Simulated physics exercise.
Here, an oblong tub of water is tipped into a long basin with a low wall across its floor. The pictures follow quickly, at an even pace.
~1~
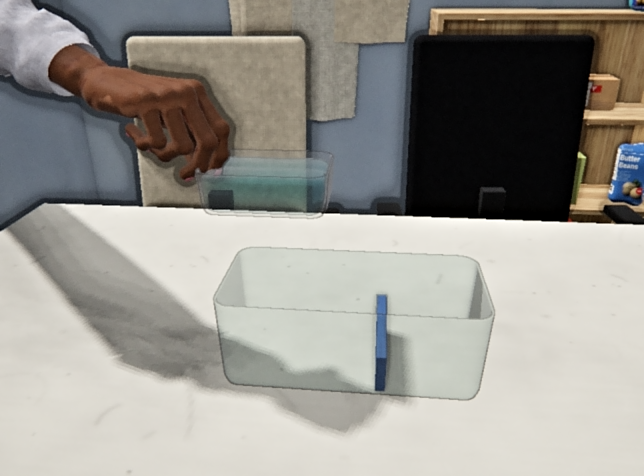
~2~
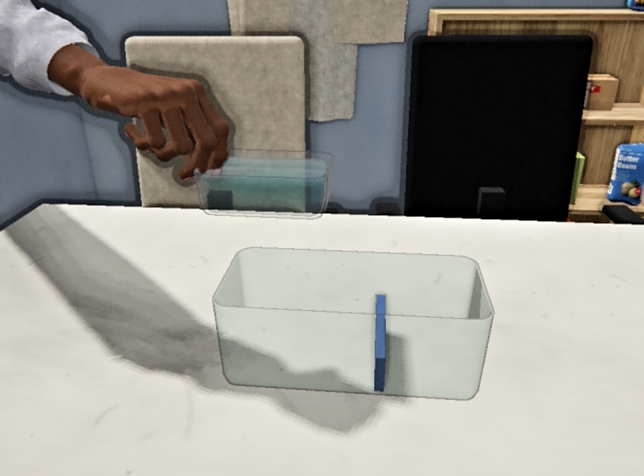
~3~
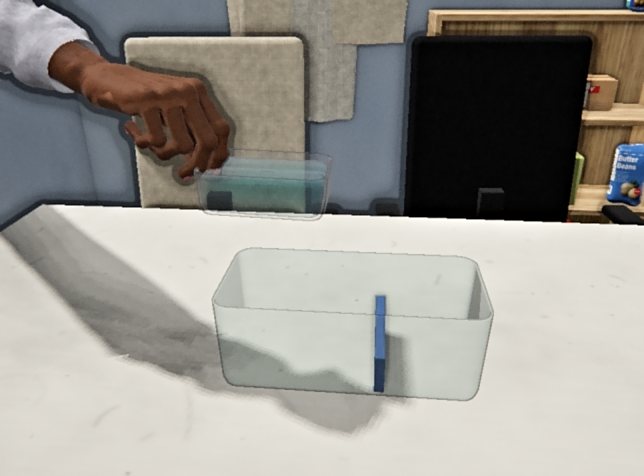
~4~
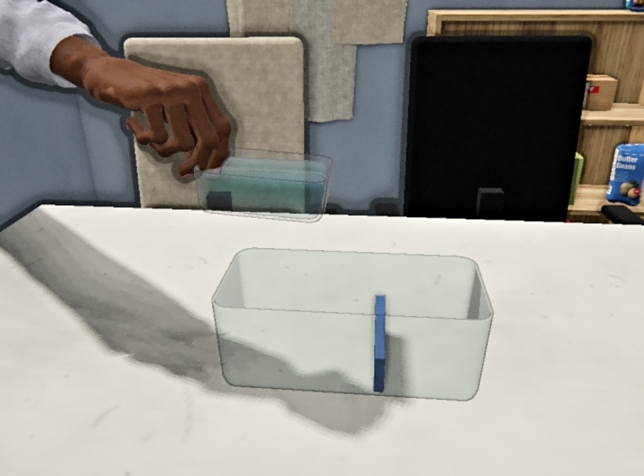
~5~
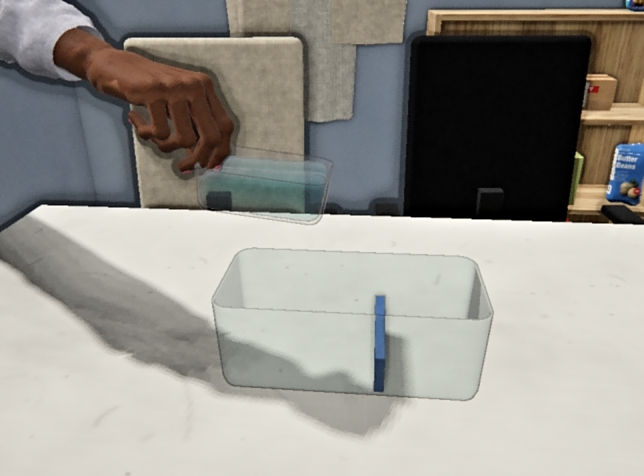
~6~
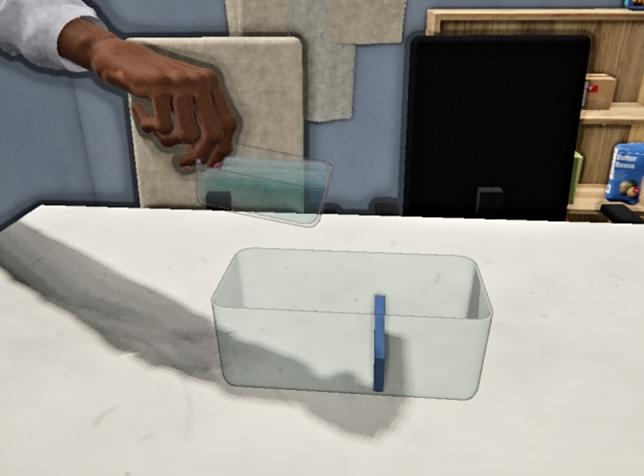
At the start, a hand at the upper left holds a small clear tub of bluish-green water level above a long, empty clear basin with a low blue wall across its floor. The hand then slowly tilts the tub slightly, its right side dipping, while the basin stays still.
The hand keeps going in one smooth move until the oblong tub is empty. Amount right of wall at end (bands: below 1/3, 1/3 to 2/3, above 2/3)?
Reaches a third, not past two thirds.
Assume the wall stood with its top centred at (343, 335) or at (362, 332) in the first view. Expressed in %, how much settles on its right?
Note: Roughly 75 % in case one, 70 % in case two.
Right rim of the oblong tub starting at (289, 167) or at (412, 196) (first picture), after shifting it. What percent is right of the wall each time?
The first gives 0 %, the second 90 %.
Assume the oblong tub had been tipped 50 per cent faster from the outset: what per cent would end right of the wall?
Some 50 per cent.
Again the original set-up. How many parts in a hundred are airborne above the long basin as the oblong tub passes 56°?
Share in flight: Approx. 35 %.
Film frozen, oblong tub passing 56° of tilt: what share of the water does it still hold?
It still holds close to 30 per cent at that lean.
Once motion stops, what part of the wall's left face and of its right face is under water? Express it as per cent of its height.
I'd say about 20 for the left and about 30 for the right.
A moment on, the tilt is 56° and 31 per cent is still to pour, 12 is left of the wall and 24 right of it.
Next, the tilt is 86° and 7 per cent is still to pour, 38 is left of the wall and 50 right of it.
Then the tilt is 95° and 1 per cent is still to pour, 47 is left of the wall and 51 right of it.
Later the tilt is 95° and 0 per cent is still to pour, 49 is left of the wall and 51 right of it.
At rest 49 per cent lies left of the wall, 51 right of it and 1 outside.
